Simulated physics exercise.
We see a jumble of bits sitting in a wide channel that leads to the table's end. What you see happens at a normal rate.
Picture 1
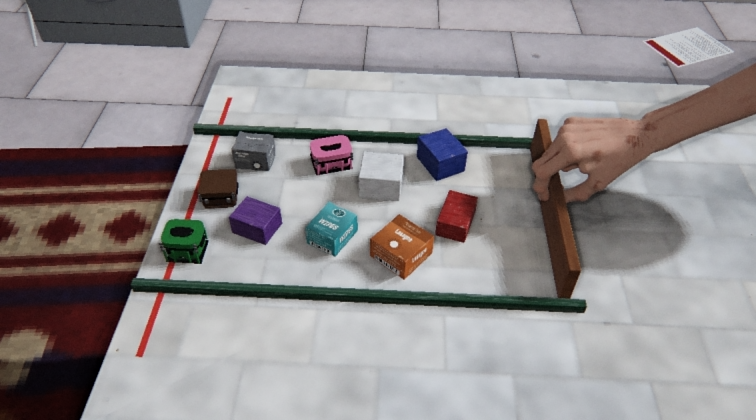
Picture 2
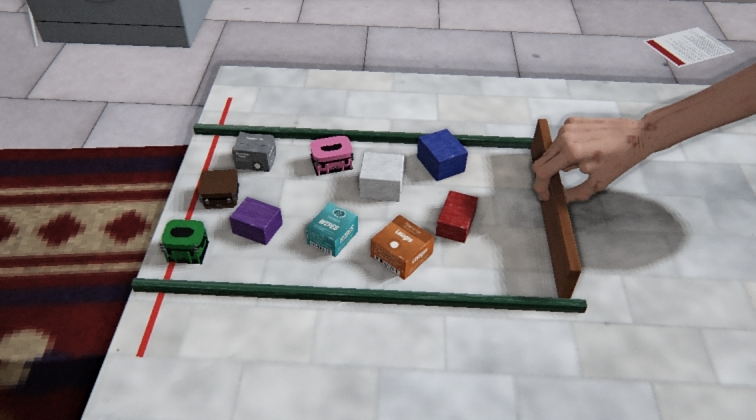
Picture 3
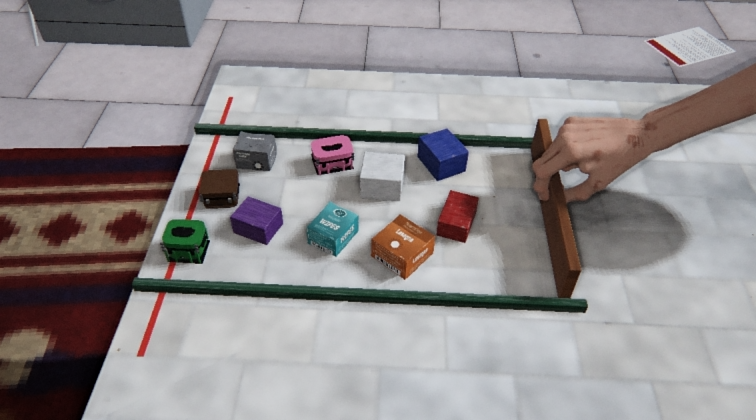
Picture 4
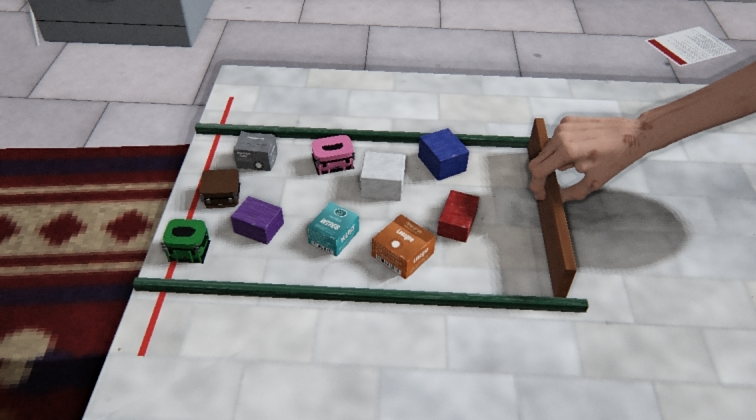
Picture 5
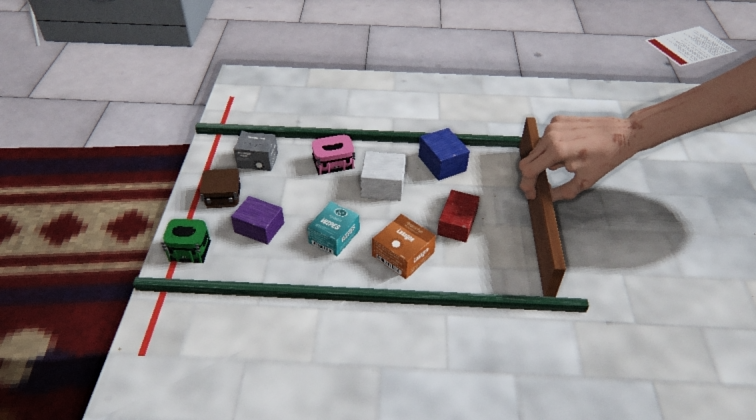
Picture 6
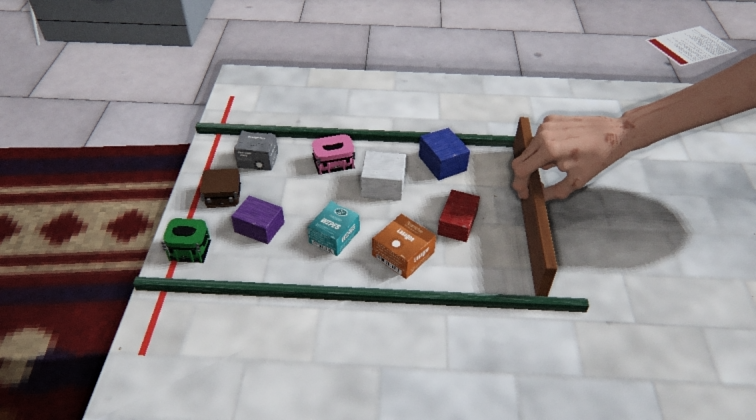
At the start, a hand holds a brown board upright across the right end of a channel between two green rails, with small coloured boxes and cases scattered inside. The board stays nearly still at first, then the hand slides it slightly left, while the boxes and cases remain in place.
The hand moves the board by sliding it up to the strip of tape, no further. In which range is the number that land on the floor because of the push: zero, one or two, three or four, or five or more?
The edge claims five or more.
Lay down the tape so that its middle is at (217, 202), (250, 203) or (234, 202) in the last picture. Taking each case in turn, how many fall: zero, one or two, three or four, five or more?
Spot one gives 5 or more, spot two gives one or two, spot three gives just one or two.
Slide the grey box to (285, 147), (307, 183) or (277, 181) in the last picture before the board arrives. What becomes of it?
Well, the grey box goes off the edge first, goes off the edge next, and goes off the edge last.
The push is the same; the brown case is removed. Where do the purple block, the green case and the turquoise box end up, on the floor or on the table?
Purple block: Over the edge; green case: Over the edge; turquoise box: Over the edge.
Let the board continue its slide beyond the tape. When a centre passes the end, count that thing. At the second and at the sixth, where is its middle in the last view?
For the first, roughly (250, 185); for the next, roughly (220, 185).
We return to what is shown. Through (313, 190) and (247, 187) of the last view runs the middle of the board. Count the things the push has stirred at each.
So far 9, and 10 at the second.
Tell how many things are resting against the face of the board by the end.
4 end up touching it.
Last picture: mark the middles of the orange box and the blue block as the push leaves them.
Same order as the question: First (150, 250), second (195, 138).
Early on, none off yet; green case at rest near (187, 241); brown case at rest near (222, 189); grey box at rest near (257, 151).
A while later, none off yet; green case at rest near (186, 241); brown case travelled about its own width near (198, 179); grey box travelled about its own width near (214, 150).
Finally, the number that fall off is five or more; lost, turquoise box, pink case, purple block, grey box, brown case and green case.
